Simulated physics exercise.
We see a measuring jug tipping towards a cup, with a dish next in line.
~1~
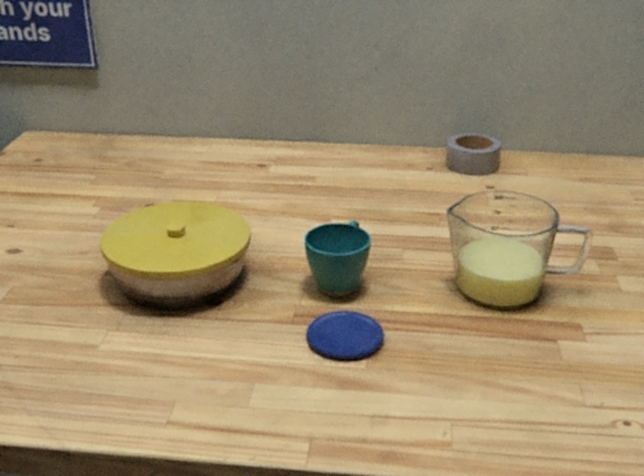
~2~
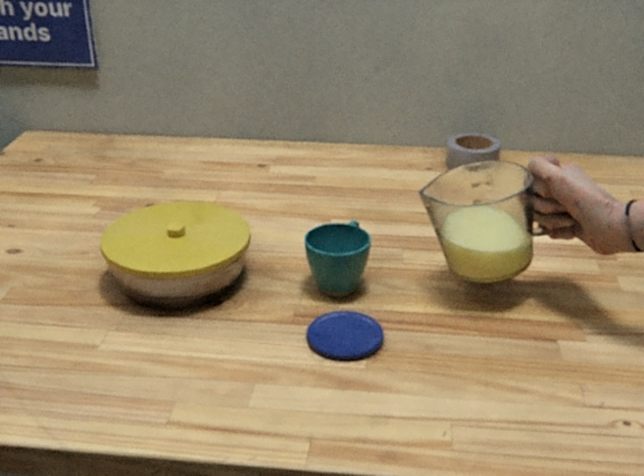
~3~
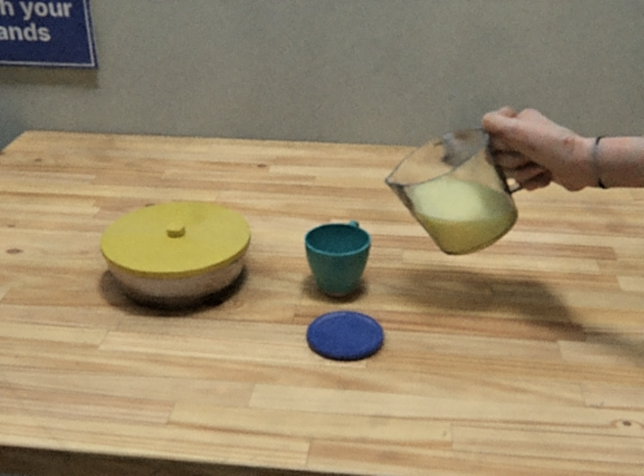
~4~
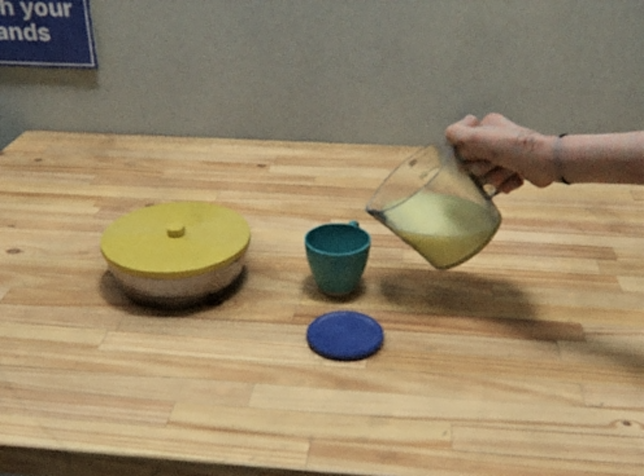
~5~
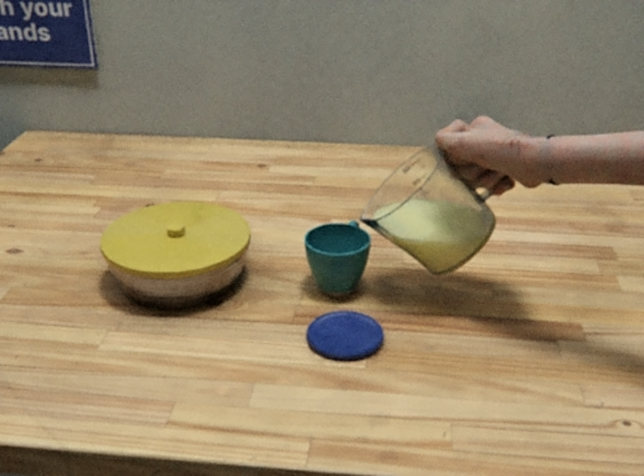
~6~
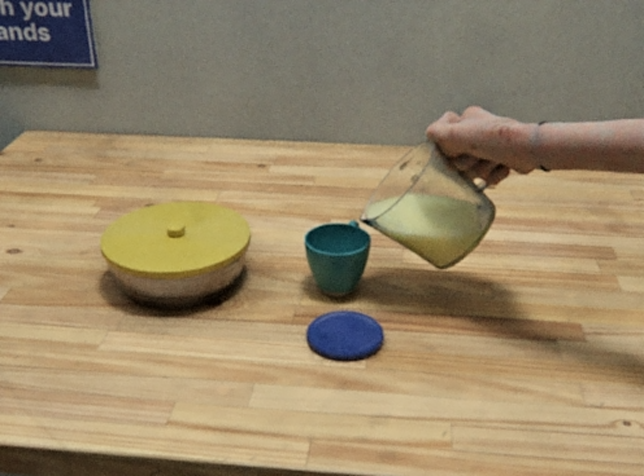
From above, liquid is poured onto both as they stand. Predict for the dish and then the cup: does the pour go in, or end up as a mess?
The dish sends it away I expect; the cup keeps it I expect.
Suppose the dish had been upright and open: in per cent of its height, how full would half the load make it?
Around 20 %.
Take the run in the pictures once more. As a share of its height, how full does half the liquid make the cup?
Fill level: About 75 percent.
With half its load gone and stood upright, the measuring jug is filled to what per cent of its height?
I'd guess around 20 in a hundred.
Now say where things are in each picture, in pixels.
The first picture shows all stand on the top; measuring jug (503, 249) about a third full; cup (337, 266) open; dish (179, 262) with its lid on.
The second picture shows the hand lifts the measuring jug; measuring jug about a third full, surface at (486, 230); cup (337, 266) open.
The third picture shows tilting; measuring jug (458, 190) tipped 30° with all of its load; dish (179, 262) with its lid on.
The fourth picture shows no stream yet; measuring jug (438, 206) tipped 40° with all of its load; cup (337, 266) open.
The fifth picture shows still nothing leaves it; measuring jug (432, 212) tipped 45° with all of its load; dish (179, 262) with its lid on.
The sixth picture shows on the point of pouring; measuring jug (430, 206) tipped 50° with all of its load; cup (337, 266) open; dish (179, 262) with its lid on.
Soon after, the lemonade goes into the cup.
Later, it hits the lid of the dish and runs off.
In the end, the cup has its share inside; the dish is empty, in a puddle.
